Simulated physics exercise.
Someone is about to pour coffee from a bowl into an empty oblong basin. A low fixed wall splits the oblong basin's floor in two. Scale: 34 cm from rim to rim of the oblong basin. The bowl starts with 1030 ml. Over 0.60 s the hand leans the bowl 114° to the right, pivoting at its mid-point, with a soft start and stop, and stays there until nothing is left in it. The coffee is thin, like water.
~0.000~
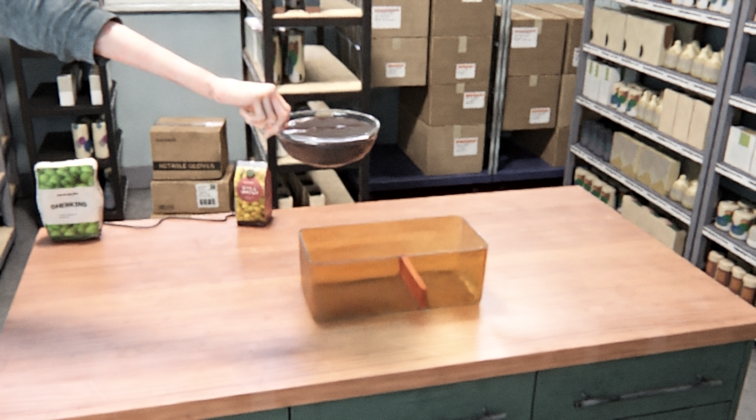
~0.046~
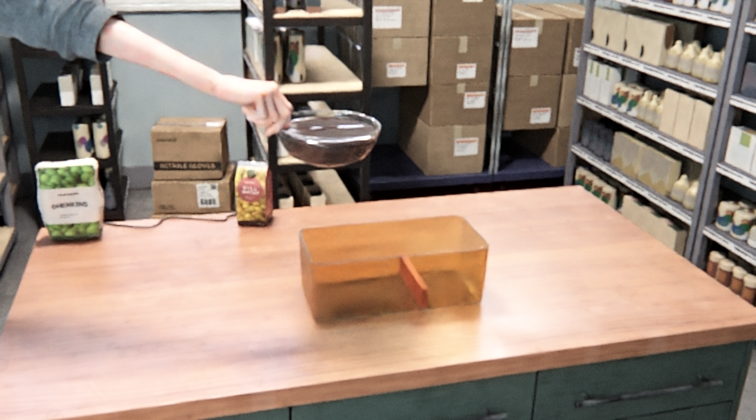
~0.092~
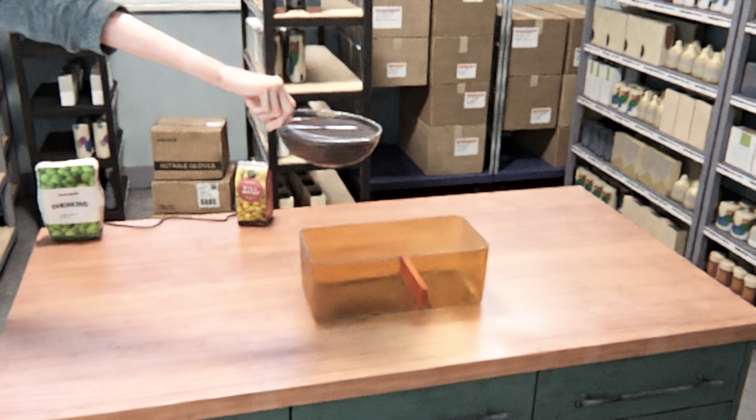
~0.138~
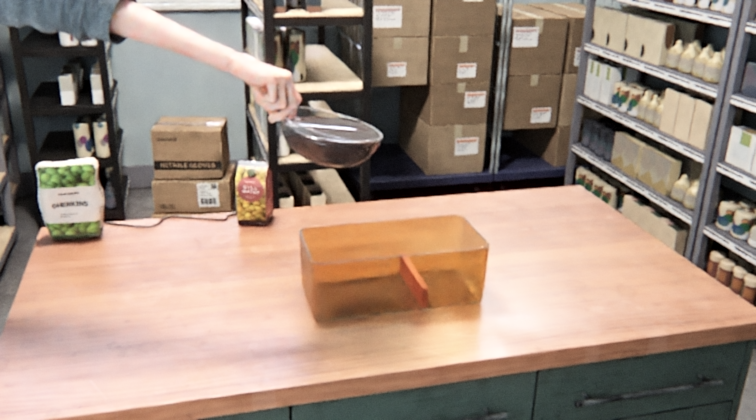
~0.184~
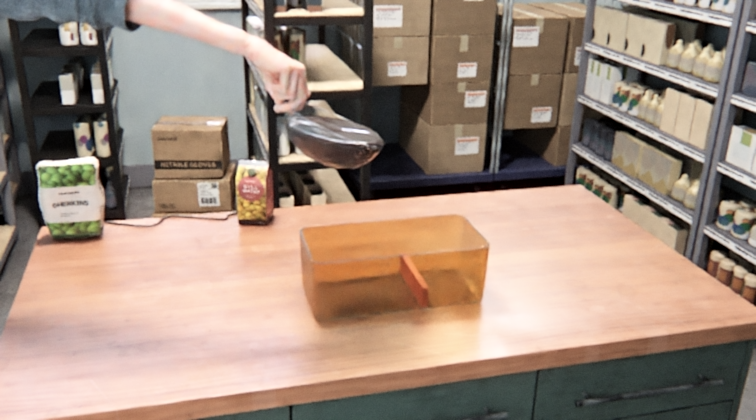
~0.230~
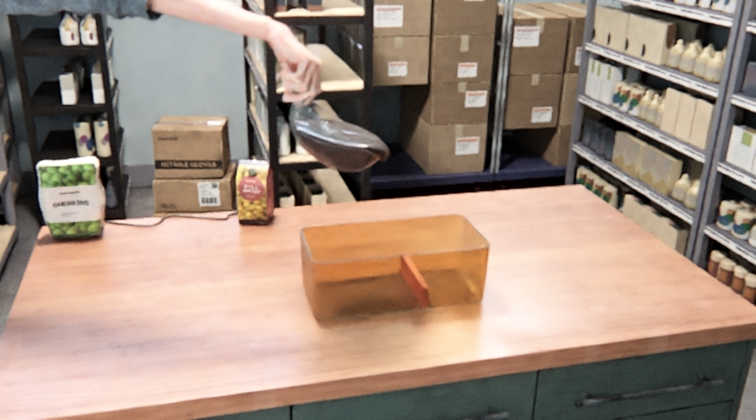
The footage shows a hand holding a glass bowl of dark liquid above an orange, see-through rectangular basin with a red divider on a wooden counter, then gradually tilting the bowl to the right, slowly at first and then more steeply.
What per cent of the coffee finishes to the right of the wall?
Roughly 29 per cent is past the wall.
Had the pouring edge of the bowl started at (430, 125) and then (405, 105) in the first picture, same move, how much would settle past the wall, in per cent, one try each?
First 60, then 60 per cent.
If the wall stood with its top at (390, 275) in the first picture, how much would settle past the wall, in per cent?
Then about 60 per cent.
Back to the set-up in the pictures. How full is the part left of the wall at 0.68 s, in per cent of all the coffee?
Near 62 in a hundred.
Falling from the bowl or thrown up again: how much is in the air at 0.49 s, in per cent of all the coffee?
About 48 per cent.
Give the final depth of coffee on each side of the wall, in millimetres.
Some 20 mm on the left and 16 mm on the right.
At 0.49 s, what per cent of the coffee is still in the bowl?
Near 1 in a hundred.
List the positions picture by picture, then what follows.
It leans 0°; its right rim is at (377, 122); the coffee meets the walls at (277, 132) and (374, 126); the oblong basin's rim runs from (304, 247) to (475, 231); the wall's top is at (412, 271), in the first picture.
It leans 2°; its right rim is at (378, 124); the coffee meets the walls at (278, 131) and (375, 127), in the second picture.
It leans 6°; its right rim is at (379, 128); the coffee meets the walls at (280, 128) and (376, 129), in the third picture.
It leans 14°; its right rim is at (380, 134); the coffee meets the walls at (283, 125) and (378, 132), in the fourth picture.
It leans 24°; its right rim is at (380, 143); the coffee meets the walls at (287, 123) and (374, 136); 3 per cent is over the edge, in the fifth picture.
It leans 37°; its right rim is at (378, 153); the coffee meets the walls at (292, 124) and (365, 139); 11 per cent is over the edge, in the sixth picture.
Then, 0.49 s in, the tilt is 105° and 1 per cent is still to pour, 29 is left of the wall and 22 right of it.
Then, 0.68 s in, the tilt is 114° and 0 per cent is still to pour, 62 is left of the wall and 26 right of it.
Then, 0.88 s in, the tilt is 114° and 0 per cent is still to pour, 60 is left of the wall and 28 right of it.
Then, 1.10 s in, the tilt is 114° and 0 per cent is still to pour, 61 is left of the wall and 29 right of it.
Finally, 61 per cent lies left of the wall, 29 right of it and 10 outside.
